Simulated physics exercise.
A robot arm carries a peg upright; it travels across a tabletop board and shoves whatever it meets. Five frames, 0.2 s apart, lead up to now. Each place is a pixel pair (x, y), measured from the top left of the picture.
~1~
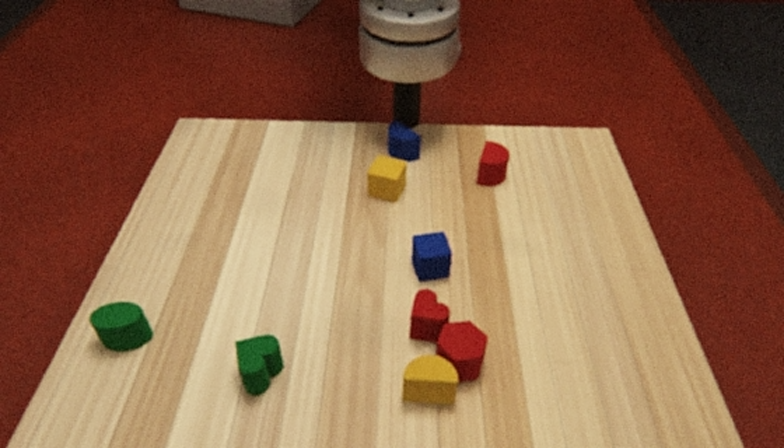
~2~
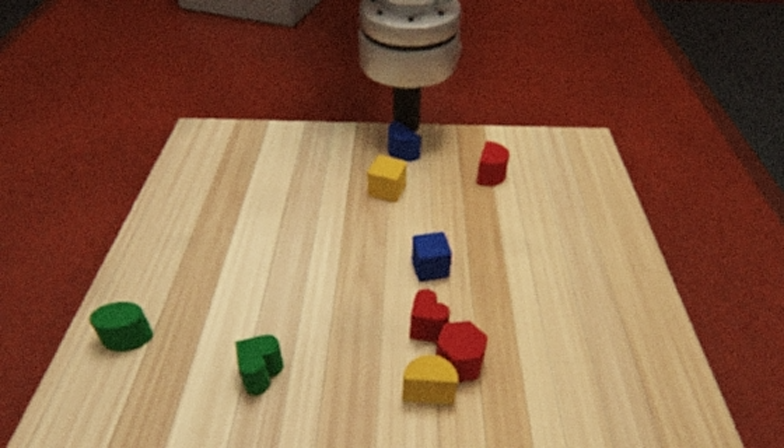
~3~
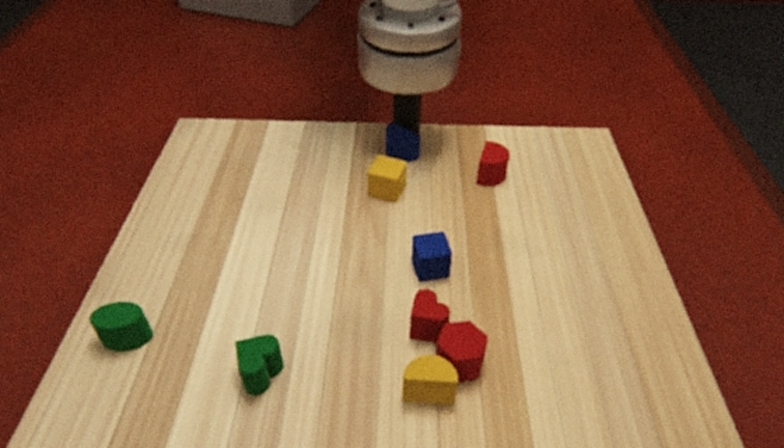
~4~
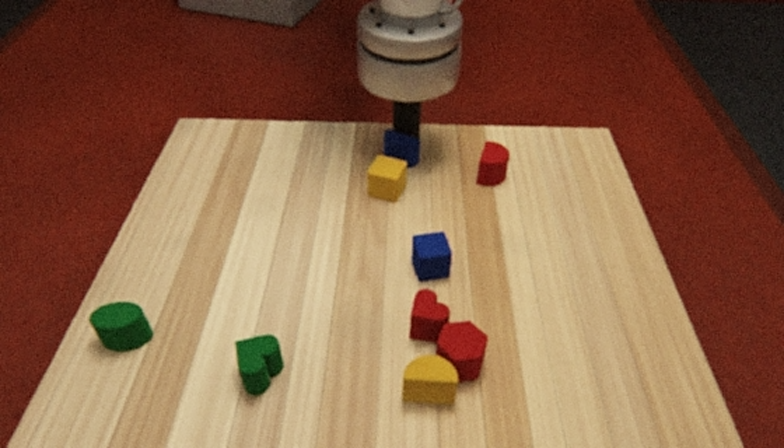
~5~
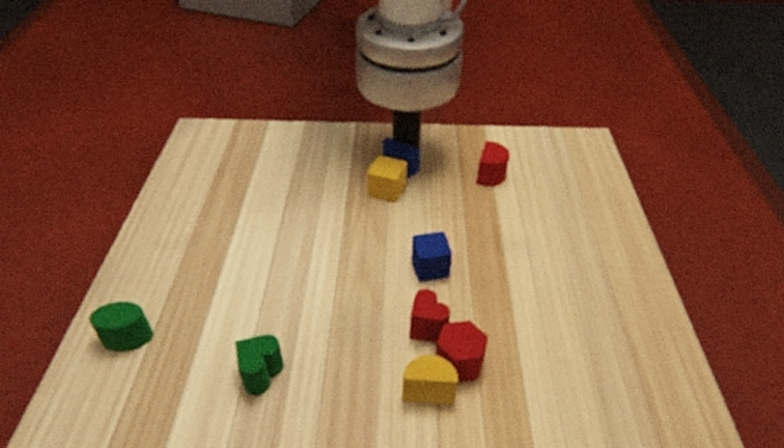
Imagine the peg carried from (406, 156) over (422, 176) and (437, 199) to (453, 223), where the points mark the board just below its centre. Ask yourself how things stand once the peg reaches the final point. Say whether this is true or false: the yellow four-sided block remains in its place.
That is false.
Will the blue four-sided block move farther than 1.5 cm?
I'd say no.
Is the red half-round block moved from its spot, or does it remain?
At the end, its place is the same.
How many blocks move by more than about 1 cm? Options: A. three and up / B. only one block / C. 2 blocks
The answer is C.
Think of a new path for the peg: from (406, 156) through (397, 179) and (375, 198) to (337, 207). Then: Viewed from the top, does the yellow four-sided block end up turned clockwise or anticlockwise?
It twists anticlockwise.
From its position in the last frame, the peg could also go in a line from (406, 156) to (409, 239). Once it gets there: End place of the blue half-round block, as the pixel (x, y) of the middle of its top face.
Its top centre lands on (385, 226).
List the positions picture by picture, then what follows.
In the first frame, tip of the peg at (406, 122), middles of tops, yellow four-sided block at (387, 166), blue half-round block at (402, 131), blue four-sided block at (432, 244), red half-round block at (495, 152).
In the second frame, peg at (406, 127), nothing pushed.
In the third frame, peg at (406, 133), blue half-round block at (401, 132).
In the fourth frame, peg at (406, 140), blue half-round block at (400, 138).
In the fifth frame, peg at (406, 148), yellow four-sided block at (387, 166), blue half-round block at (399, 147), blue four-sided block at (432, 244), red half-round block at (495, 152).
The first path, step by step. One third of the way, peg at (422, 168); yellow four-sided block at (383, 175), turned 25° clockwise; blue half-round block at (403, 162), turned 25° clockwise.
Two thirds of the way, peg at (438, 191); yellow four-sided block at (381, 176), turned 25° clockwise; blue half-round block at (404, 164), turned 35° clockwise.
At the end, peg at (454, 215); yellow four-sided block at (381, 176), turned 25° clockwise; blue half-round block at (404, 164), turned 35° clockwise; blue four-sided block unmoved; red half-round block unmoved.
